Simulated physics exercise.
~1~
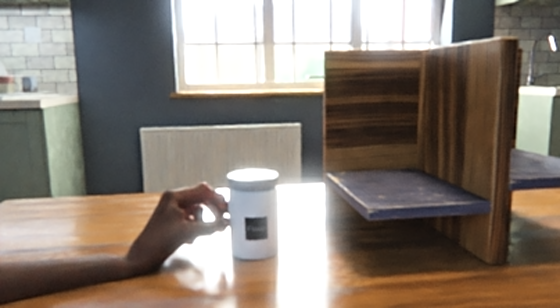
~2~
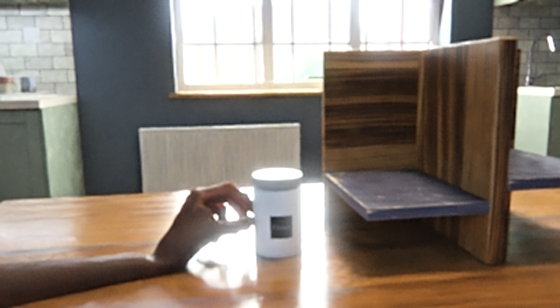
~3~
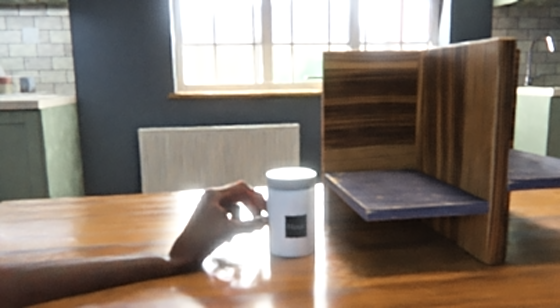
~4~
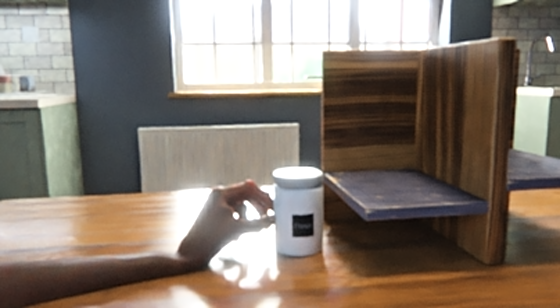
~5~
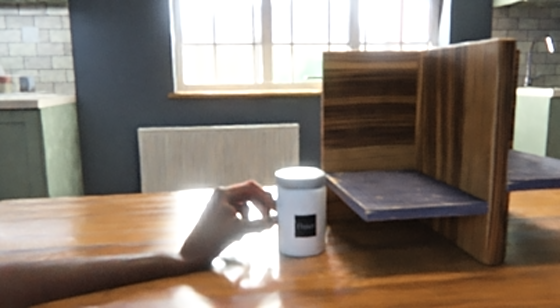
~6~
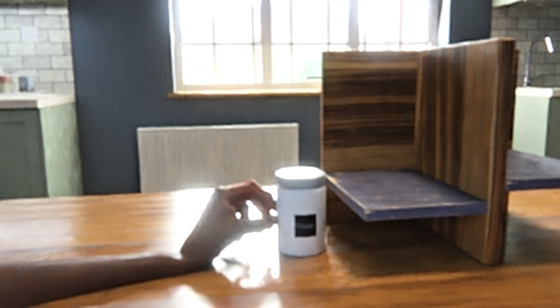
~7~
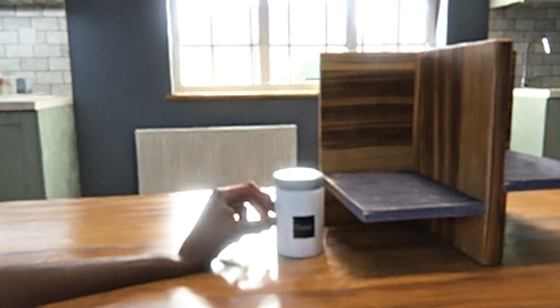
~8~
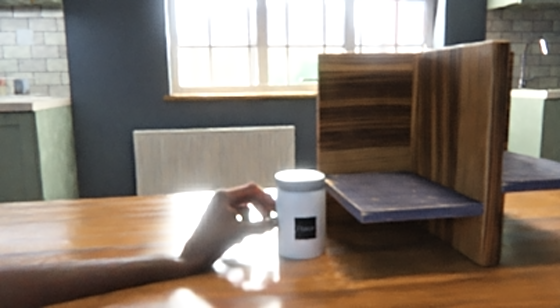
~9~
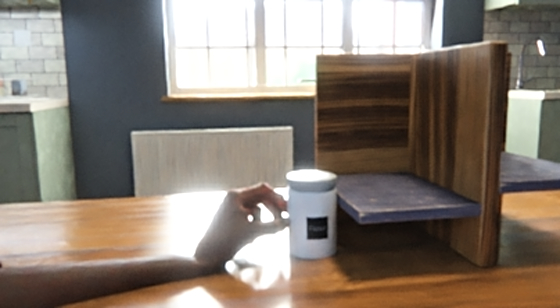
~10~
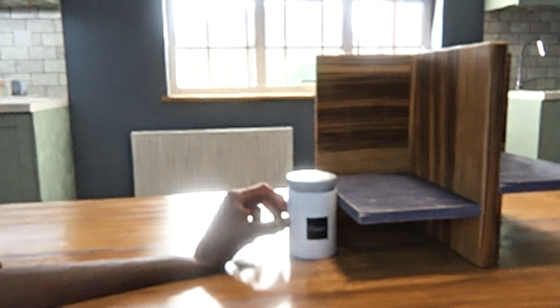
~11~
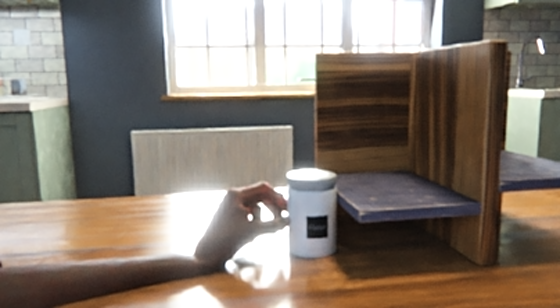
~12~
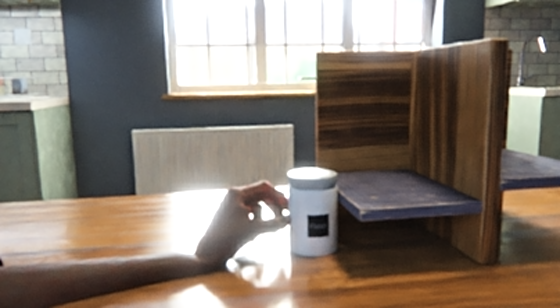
A white lidded jar with a small black label stands upright on a glossy wooden table, a hand reaching in from the left to touch it. The slightly swaying view is from just above table height, with a bright window, a dark wall and a pale panel behind. At the right stands a brown wooden shelf unit with a dark, low ledge. The hand pushes the jar rightward in a smooth slide, then pauses just short of the ledge. It nudges the jar a little farther, and the jar stops upright at the ledge's edge, too tall to pass beneath, fingers still beside it.
